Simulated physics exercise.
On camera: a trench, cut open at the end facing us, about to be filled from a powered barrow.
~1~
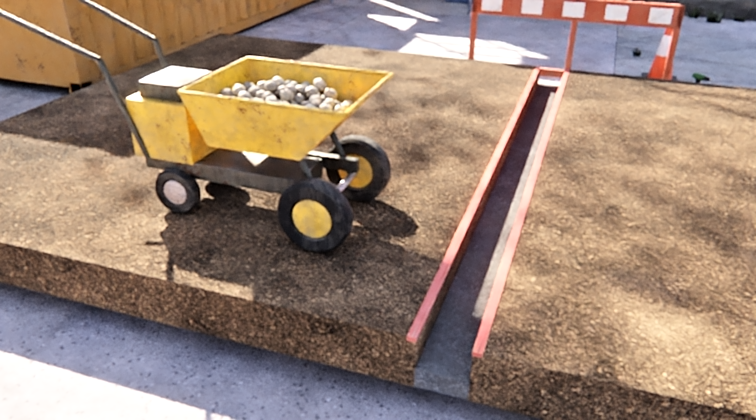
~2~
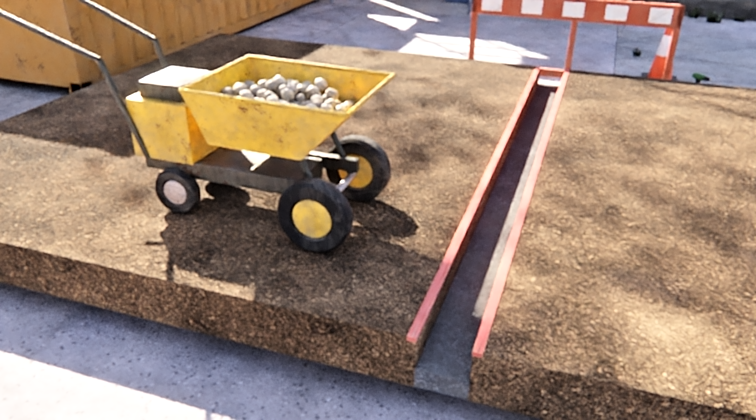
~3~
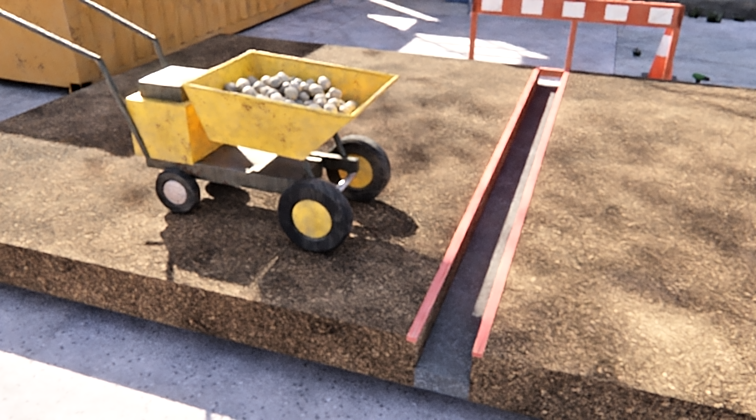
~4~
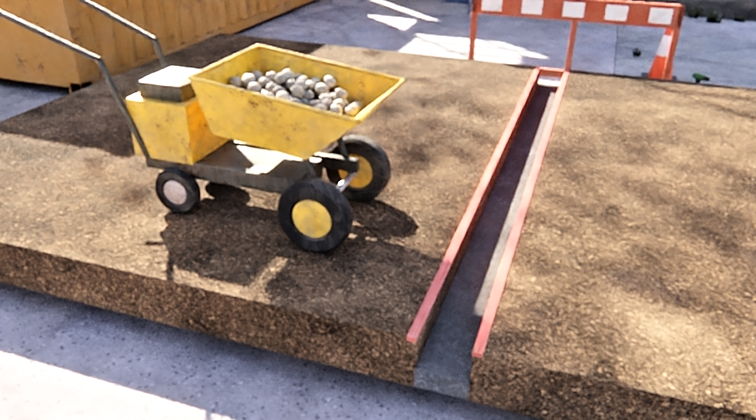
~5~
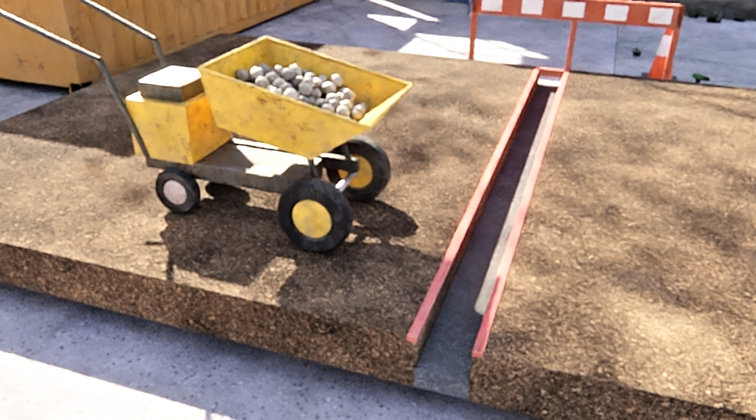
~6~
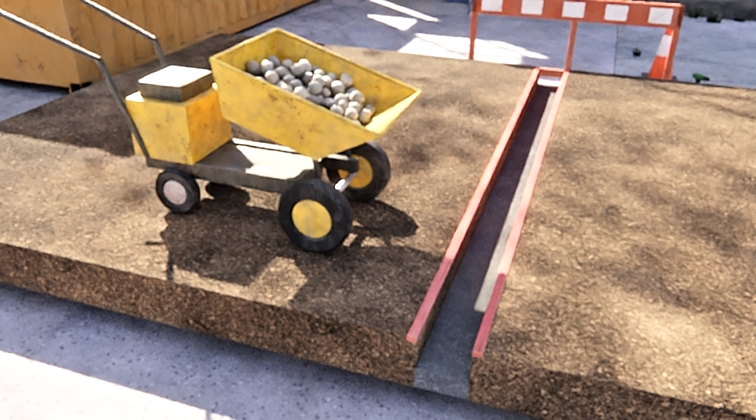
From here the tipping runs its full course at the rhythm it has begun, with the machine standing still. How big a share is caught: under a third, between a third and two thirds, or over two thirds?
In the trench: More than two thirds.
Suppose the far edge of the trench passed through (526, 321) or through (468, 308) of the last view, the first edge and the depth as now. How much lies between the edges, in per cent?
The first gives 100 %, the second 50 %.
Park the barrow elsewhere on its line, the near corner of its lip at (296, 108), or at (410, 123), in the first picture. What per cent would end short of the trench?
Roughly 50 per cent, and 0 per cent.
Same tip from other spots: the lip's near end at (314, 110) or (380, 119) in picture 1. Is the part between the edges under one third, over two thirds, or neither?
At the first place in the middle band, at the second the middle third.
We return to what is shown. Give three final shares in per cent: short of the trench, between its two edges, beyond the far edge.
Short near 15; between near 80; beyond near 5.
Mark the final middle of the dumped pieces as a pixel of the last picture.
Around (477, 256).
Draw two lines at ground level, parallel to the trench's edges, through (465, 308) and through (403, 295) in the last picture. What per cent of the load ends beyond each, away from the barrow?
Near 30 % and 100 %.
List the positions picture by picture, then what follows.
Lip of the skip at (345, 115), level; top of the load at (279, 107), river pebbles; first edge of the trench at (429, 300); far edge at (490, 313), the trench under half as wide as the skip, and about half as deep as wide, in the first frame.
Lip of the skip at (347, 115), level; top of the load at (280, 106), in the second frame.
Lip of the skip at (352, 118), tipped barely; top of the load at (283, 105), in the third frame.
Lip of the skip at (359, 122), tipped a little; top of the load at (271, 90), in the fourth frame.
Lip of the skip at (369, 128), tipped a little; top of the load at (269, 92), in the fifth frame.
Lip of the skip at (379, 136), tipped clearly; top of the load at (278, 87); first edge of the trench at (429, 300); far edge at (490, 313), in the sixth frame.
Soon, skip tipped steeply; all in the skip.
A while on, skip tipped steeply; most in the skip; a stray few short of the trench; about a quarter in or heaped over the trench; a stray few falling.
Towards the end, skip tipped right over; a small part in the skip; a small part short of the trench; most in or heaped over the trench; a small part beyond it.
Finally, skip tipped right over; a stray few in the skip; a small part short of the trench; most in or heaped over the trench; a small part beyond it.
